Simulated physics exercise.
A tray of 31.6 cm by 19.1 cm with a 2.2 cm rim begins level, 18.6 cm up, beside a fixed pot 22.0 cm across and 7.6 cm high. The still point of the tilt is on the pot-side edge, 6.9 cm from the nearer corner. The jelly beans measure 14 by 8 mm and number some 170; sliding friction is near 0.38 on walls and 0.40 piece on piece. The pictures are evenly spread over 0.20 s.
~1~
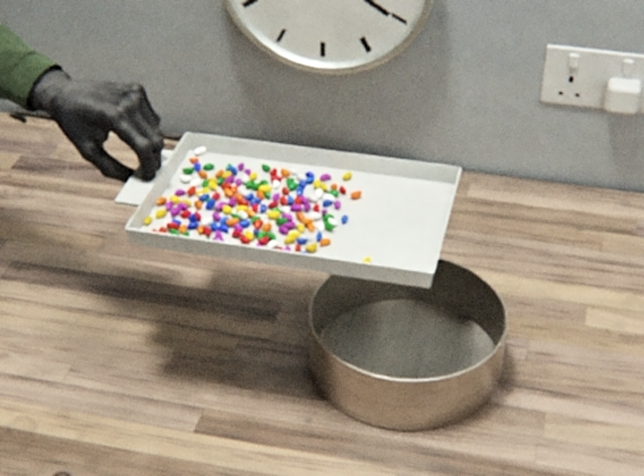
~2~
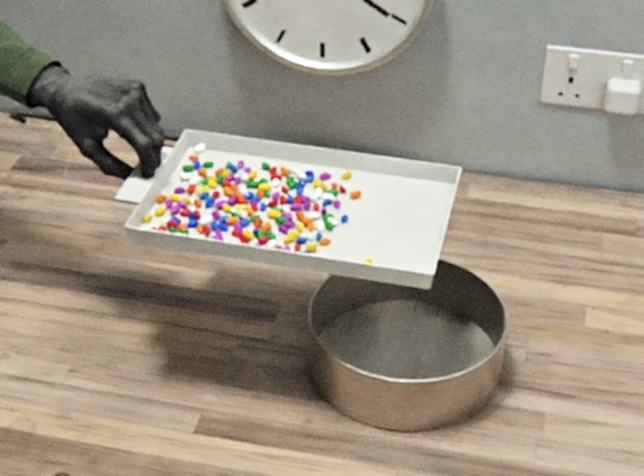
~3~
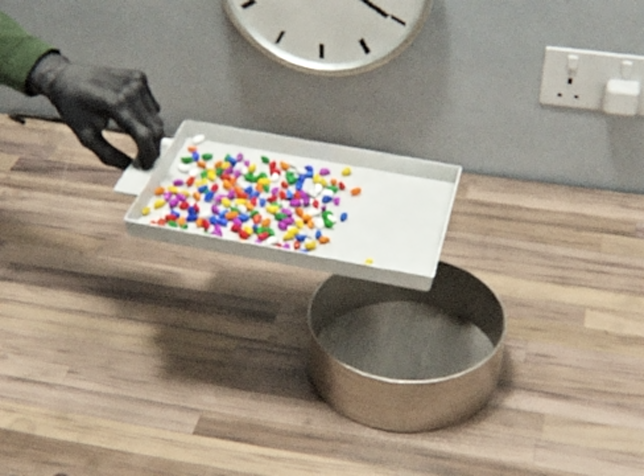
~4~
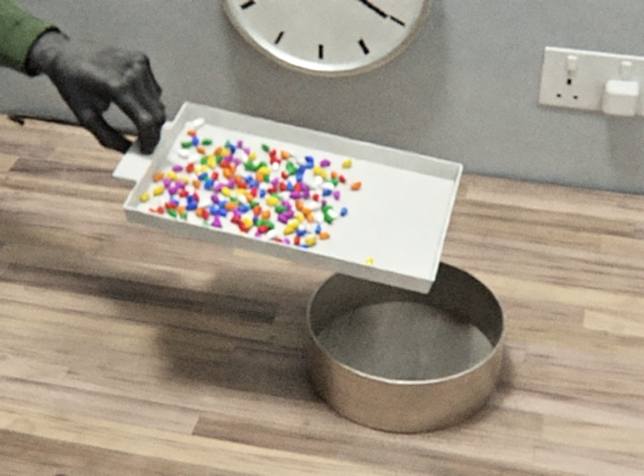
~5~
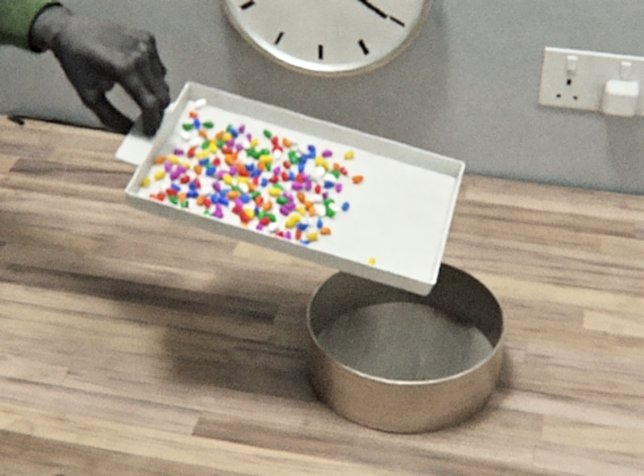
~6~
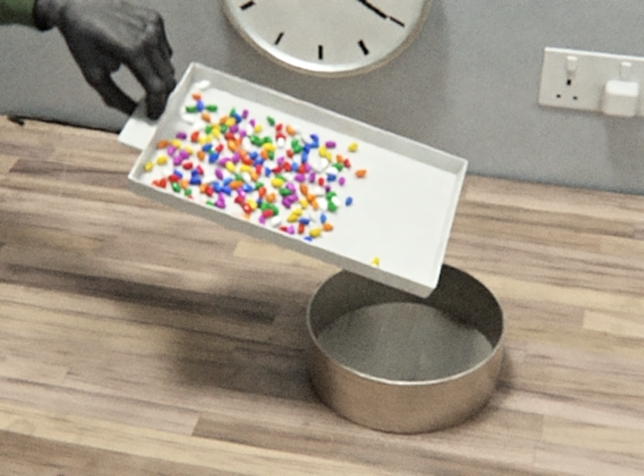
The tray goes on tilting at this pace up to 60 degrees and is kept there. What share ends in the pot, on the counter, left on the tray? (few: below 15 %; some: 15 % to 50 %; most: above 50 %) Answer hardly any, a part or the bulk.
Pot hardly any, counter the bulk, tray a part.
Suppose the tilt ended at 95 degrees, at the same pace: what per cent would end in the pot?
It would be near 25 per cent.
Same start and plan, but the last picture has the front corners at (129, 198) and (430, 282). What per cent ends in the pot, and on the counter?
Pot 5, counter 55.
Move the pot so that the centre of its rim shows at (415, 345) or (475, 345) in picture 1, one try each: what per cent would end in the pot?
Some 45 and 60 per cent.
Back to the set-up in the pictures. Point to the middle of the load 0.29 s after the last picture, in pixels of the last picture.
Near (347, 174).
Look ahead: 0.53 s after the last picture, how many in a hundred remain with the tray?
Roughly 55 per cent.
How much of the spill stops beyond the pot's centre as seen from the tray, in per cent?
Some 100 per cent.
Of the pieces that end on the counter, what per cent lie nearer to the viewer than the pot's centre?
About 100 per cent.
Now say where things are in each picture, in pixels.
Tray tilt 0 degrees, front corners at (130, 227) and (430, 270); middle of the pieces at (255, 208); pot at (408, 312), in the first picture.
Tray tilt 1 degrees, front corners at (129, 225) and (430, 271); middle of the pieces at (254, 207), in the second picture.
Tray tilt 3 degrees, front corners at (128, 218) and (430, 274), lowest corner right front; middle of the pieces at (254, 202), in the third picture.
Tray tilt 8 degrees, front corners at (128, 205) and (430, 277), lowest corner right front; middle of the pieces at (254, 192), in the fourth picture.
Tray tilt 13 degrees, front corners at (130, 191) and (431, 280), lowest corner right front; middle of the pieces at (255, 181), in the fifth picture.
Tray tilt 18 degrees, front corners at (133, 177) and (432, 284), lowest corner right front; middle of the pieces at (258, 170); pot at (406, 315), in the sixth picture.
Then, 0.17 s after the last picture, tilt 40 degrees; the tray holds 100 %, the pot 0 %.
Then, 0.29 s after the last picture, tilt 55 degrees; the tray holds 100 %, the pot 0 %.
Then, 0.53 s after the last picture, tilt 60 degrees; the tray holds 55 %, the pot 0 %.
In the end, pot 10 %, counter 55 %, tray 35 %.
